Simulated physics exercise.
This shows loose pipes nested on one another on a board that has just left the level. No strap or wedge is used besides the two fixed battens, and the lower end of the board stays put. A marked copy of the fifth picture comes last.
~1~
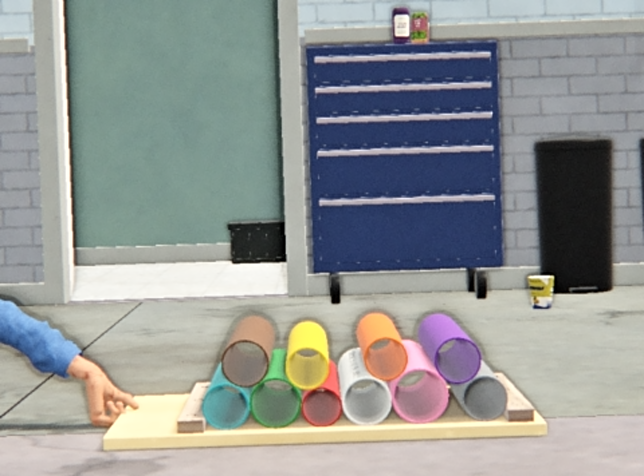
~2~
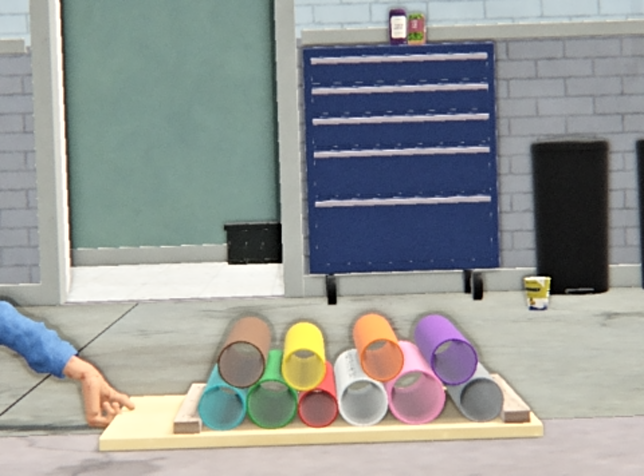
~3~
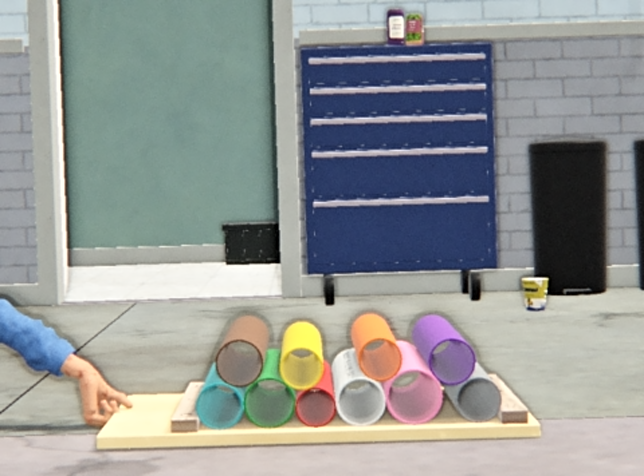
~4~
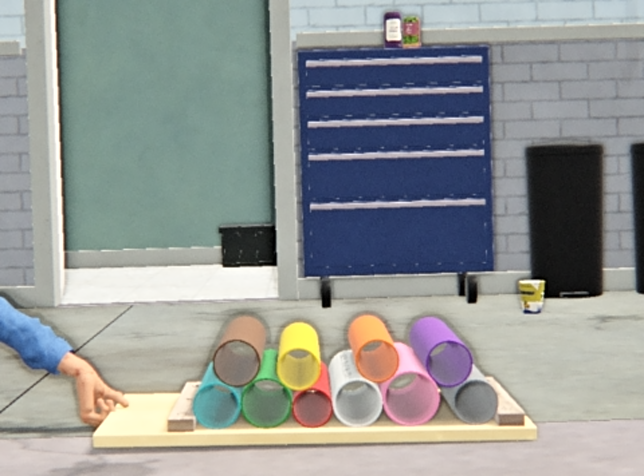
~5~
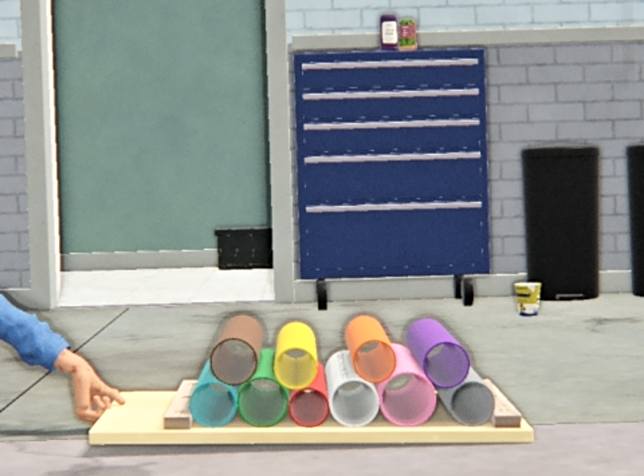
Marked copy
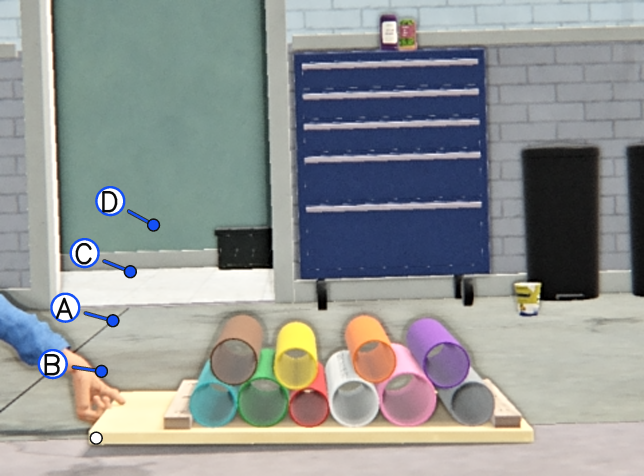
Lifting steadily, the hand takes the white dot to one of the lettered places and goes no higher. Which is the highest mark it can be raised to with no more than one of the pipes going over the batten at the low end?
Mark D is as high as it can go.
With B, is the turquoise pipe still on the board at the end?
Yes, with B.
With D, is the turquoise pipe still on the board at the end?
Yes.
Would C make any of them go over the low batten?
Yes.
On the marked copy, A at (113, 321); B at (101, 371); C at (131, 272); D at (153, 225); the white dot at (96, 438).
Taking D. A third of the way, board at 18°.
Two thirds of the way, board at 31°.
When it is over, board at 31°, one over the low batten (purple).
As for the rest, A none over the low batten; B none over the low batten; C one over the low batten (purple).
